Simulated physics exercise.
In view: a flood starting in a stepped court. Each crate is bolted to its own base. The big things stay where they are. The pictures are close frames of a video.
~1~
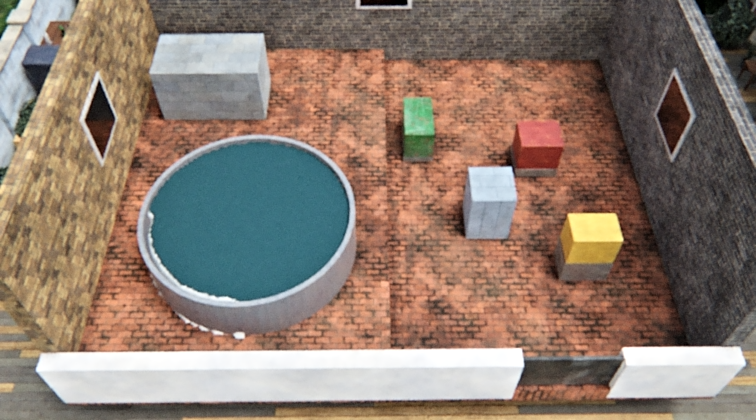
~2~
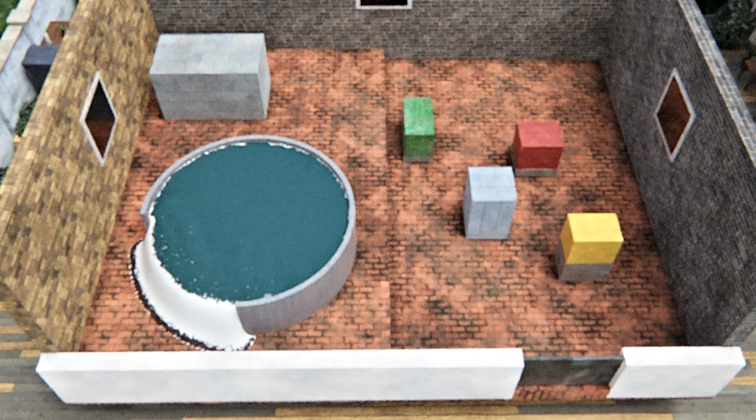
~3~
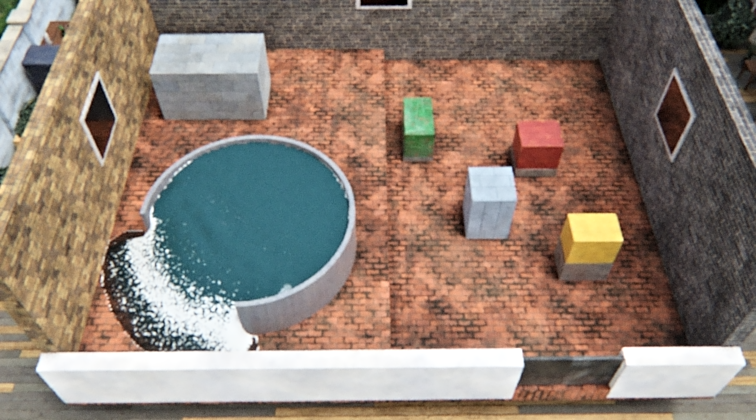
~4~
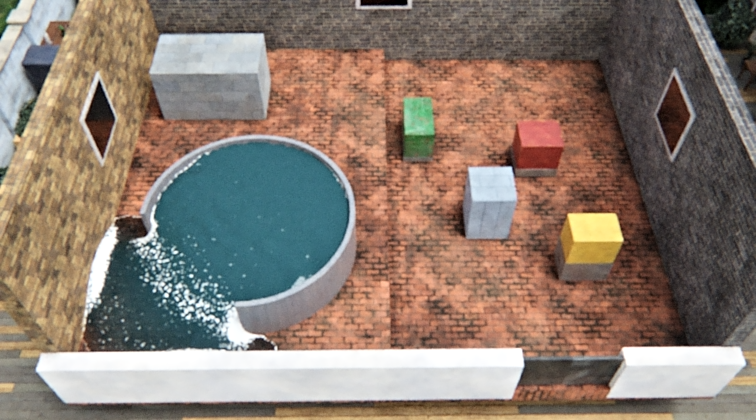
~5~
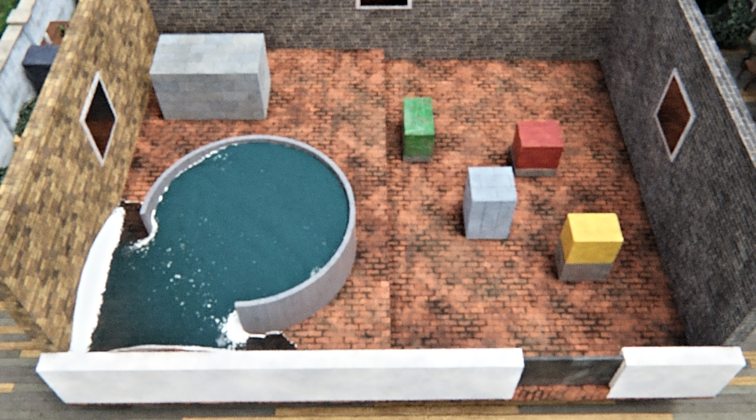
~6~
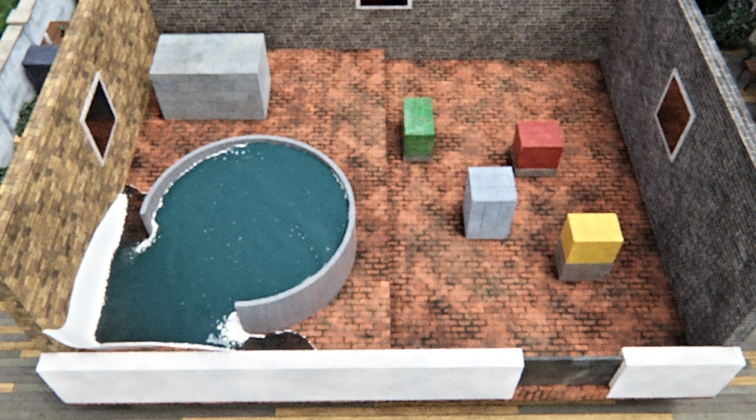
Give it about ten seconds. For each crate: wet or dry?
One by one: The green crate gets wet; the red crate stays dry; the yellow crate stays dry.
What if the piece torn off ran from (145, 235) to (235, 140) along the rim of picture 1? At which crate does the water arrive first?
It is the crate marked green.
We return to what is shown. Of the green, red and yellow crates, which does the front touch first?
The yellow-painted one.
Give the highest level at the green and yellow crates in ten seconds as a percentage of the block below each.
About 190 and 40 per cent.
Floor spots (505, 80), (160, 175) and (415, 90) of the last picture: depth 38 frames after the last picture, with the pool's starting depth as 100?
In turn 2, 10 and 8 in a hundred.
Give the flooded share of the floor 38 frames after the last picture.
Some 85 per cent.
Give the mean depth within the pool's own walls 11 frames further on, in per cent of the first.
Some 54 per cent.
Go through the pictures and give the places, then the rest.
In the first picture, still water in the round pool at (248, 216).
In the second picture, the front is at a hidden place, out from the gap at (172, 296).
In the third picture, water pours out at (172, 298) and has run to (113, 245).
In the fourth picture, water pours out at (173, 299) and has run to (114, 226).
In the fifth picture, the front is at (120, 204), out from the gap at (173, 299).
In the sixth picture, the front is at a hidden place, out from the gap at (173, 299).
A moment on, water covers 20 % of the floor; the green crate not reached, the red crate not reached, the yellow crate not reached.
Next, water covers 25 % of the floor; the green crate not reached, the red crate not reached, the yellow crate not reached.
Then, water covers 50 % of the floor; the green crate not reached, the red crate not reached, the yellow crate water round its plinth.
Later, water covers 85 % of the floor; the green crate water round its plinth, the red crate water round its plinth, the yellow crate water round its plinth.
In the end, water covers 95 % of the floor; the green crate was topped, the red crate stayed above the water, the yellow crate stayed above the water.
